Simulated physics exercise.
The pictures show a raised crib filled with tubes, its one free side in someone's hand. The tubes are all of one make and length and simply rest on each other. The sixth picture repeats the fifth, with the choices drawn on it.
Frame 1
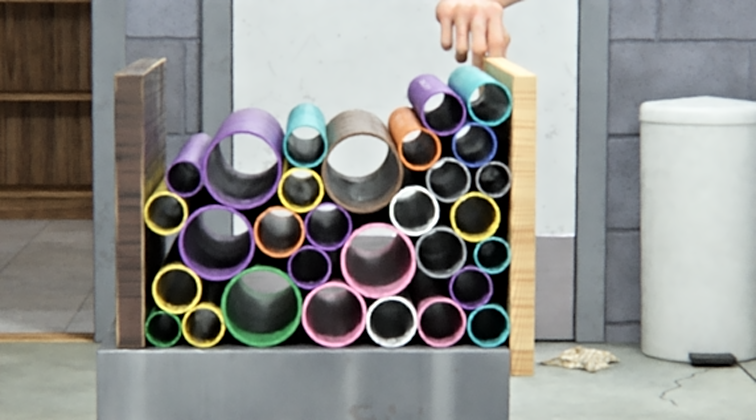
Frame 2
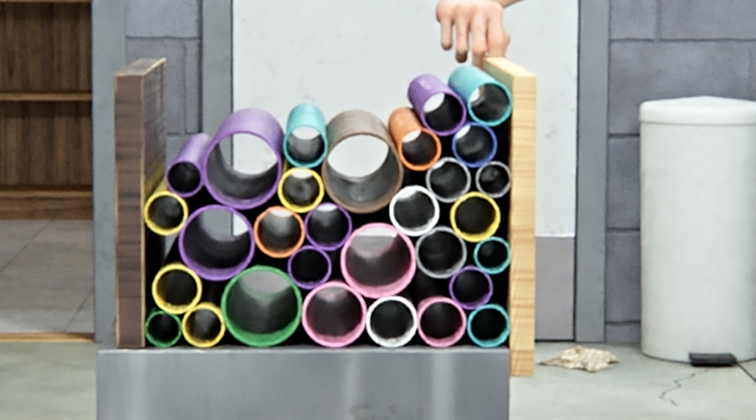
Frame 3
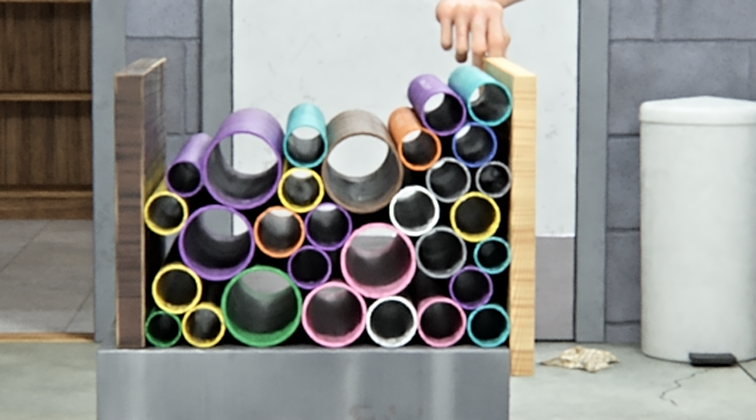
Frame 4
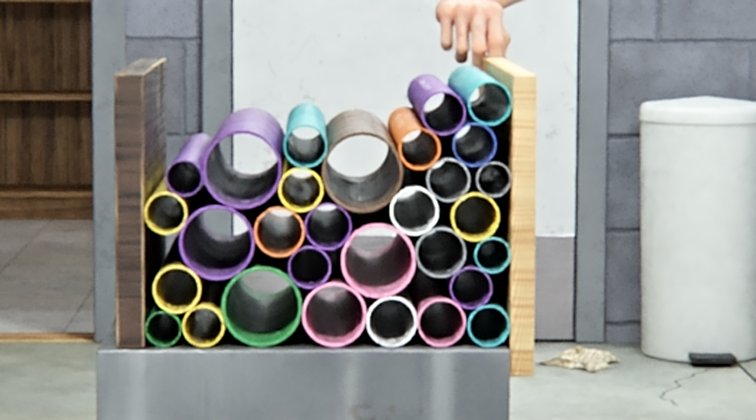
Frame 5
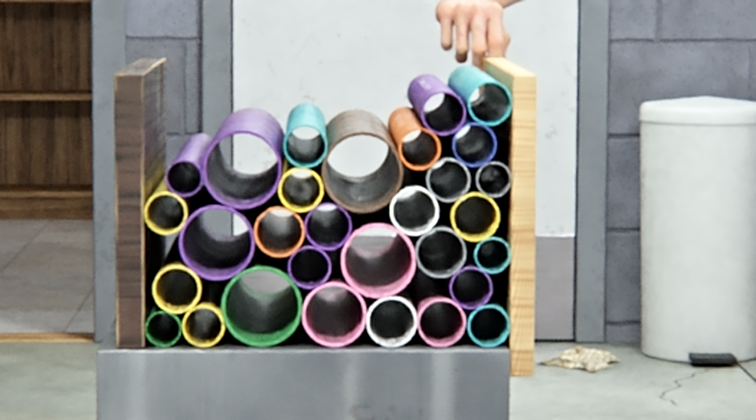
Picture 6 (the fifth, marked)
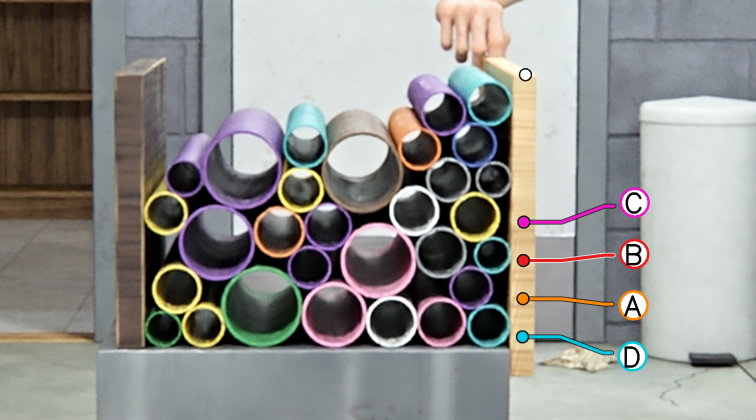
In a room with a gray block wall, colorful tubes of various widths sit stacked between two wooden boards on a raised metal base, while a hand stays at the top of the right board and nothing visibly moves.
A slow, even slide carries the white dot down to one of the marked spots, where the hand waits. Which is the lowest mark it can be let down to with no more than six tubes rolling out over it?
Down to B.
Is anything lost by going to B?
Yes.
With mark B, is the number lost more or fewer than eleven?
At B, fewer than eleven.
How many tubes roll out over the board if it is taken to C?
The count is four.
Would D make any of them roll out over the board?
Yes.
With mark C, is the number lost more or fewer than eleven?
At C, fewer than eleven.
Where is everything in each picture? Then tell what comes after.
The first frame shows a pink tube (441, 322); a turquoise tube (492, 255); an orange tube (279, 232).
The second frame shows an orange tube (279, 232); a yellow tube (166, 213).
The third frame shows a purple tube (185, 178); side board (504, 202).
The fourth frame shows a pink tube (441, 322).
The fifth frame shows a turquoise tube (492, 255); an orange tube (279, 232); a yellow tube (166, 213).
On the marked copy, A at (523, 299); B at (524, 261); C at (524, 222); D at (523, 337); the white dot at (526, 74).
Following B. Soon after the start, top of the board (512, 159).
Later, top of the board (511, 256).
In the end, top of the board (511, 259), four out over the board.
As for the rest, A more than six out over the board; C four out over the board; D more than six out over the board.
